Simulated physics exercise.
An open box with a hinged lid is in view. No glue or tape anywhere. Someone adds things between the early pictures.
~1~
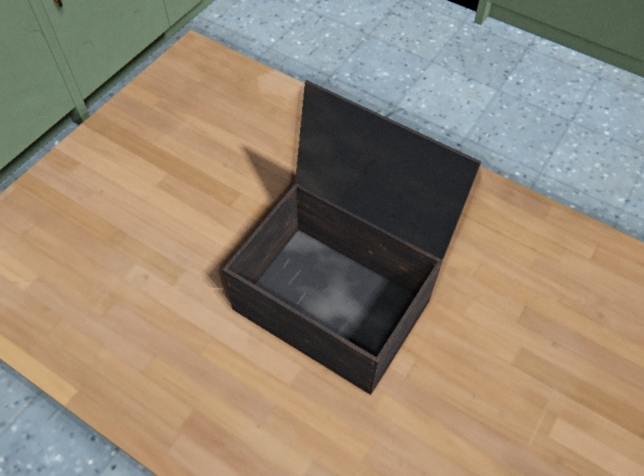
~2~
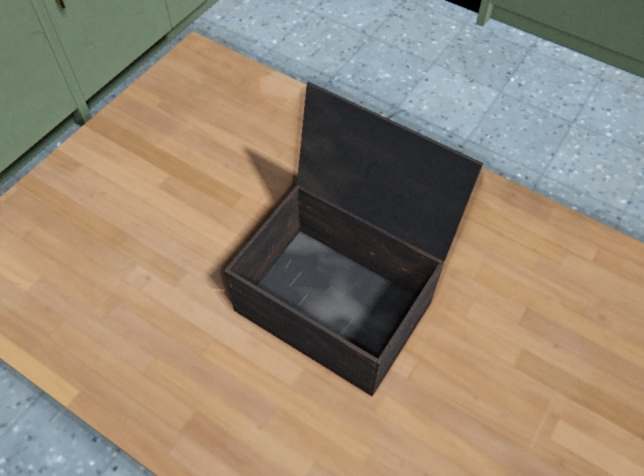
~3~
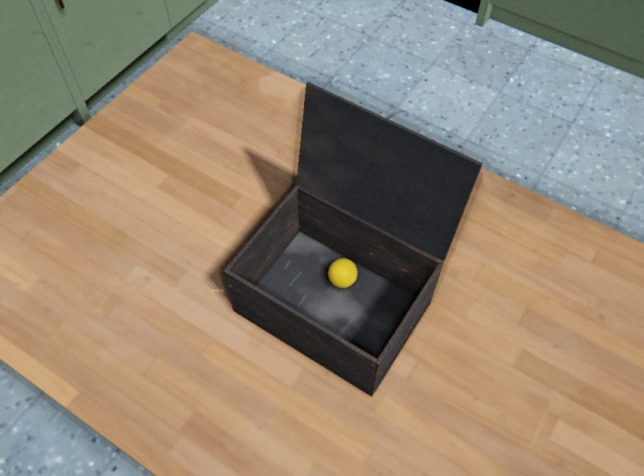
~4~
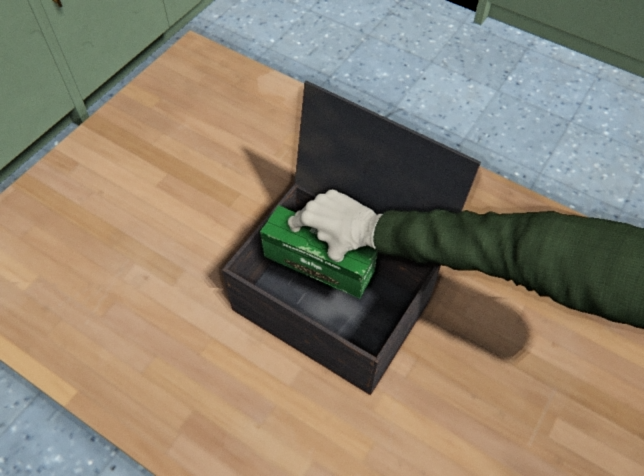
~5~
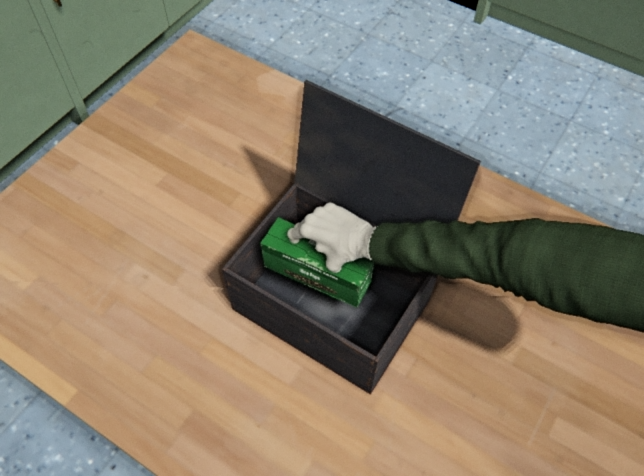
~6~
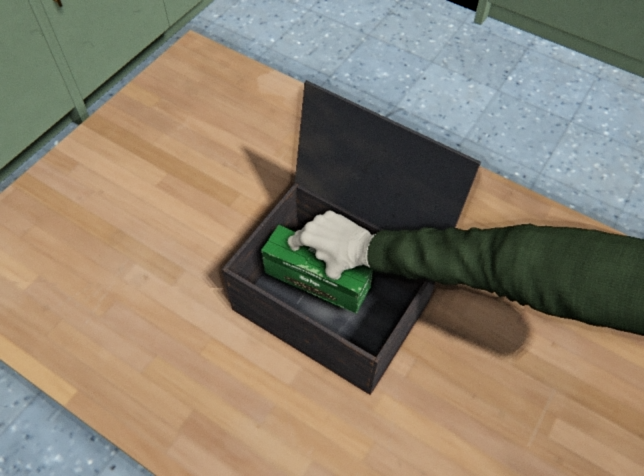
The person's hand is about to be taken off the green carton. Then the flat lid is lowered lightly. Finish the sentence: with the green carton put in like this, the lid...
The lid closes fully.
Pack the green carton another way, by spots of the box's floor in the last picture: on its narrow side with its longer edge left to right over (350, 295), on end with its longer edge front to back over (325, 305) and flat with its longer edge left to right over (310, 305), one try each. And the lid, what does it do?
The first time it goes down completely, the next time it is kept open, and the last time it goes down completely.
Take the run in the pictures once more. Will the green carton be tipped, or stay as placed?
Observation: It tilts over.
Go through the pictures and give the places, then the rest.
The last thing is not in view yet, in the first picture.
The last thing is not in view yet, in the second picture.
The last thing is not in view yet; yellow lemon (343, 274), in the third picture.
Still above its spot; green carton (319, 252), in the fourth picture.
Still above its spot; green carton (317, 263), in the fifth picture.
Put in, still held; green carton (317, 269), in the sixth picture.
Then, 0.50 s past the last view, green carton on its side near (306, 314); yellow lemon displaced a little.
Then, 1.40 s past the last view, lid 74° above the rim; green carton on its side near (306, 314); yellow lemon displaced a little.
Then, 1.70 s past the last view, lid 46° above the rim; green carton on its side near (306, 314); yellow lemon displaced a little.
Then, 2.00 s past the last view, lid 5° above the rim; green carton on its side near (306, 314); yellow lemon displaced about its own width.
Finally, lid shut; down or leaning hard in the box, green carton; yellow lemon still in place. Final places as the last picture's camera would see them, green carton near (306, 314).
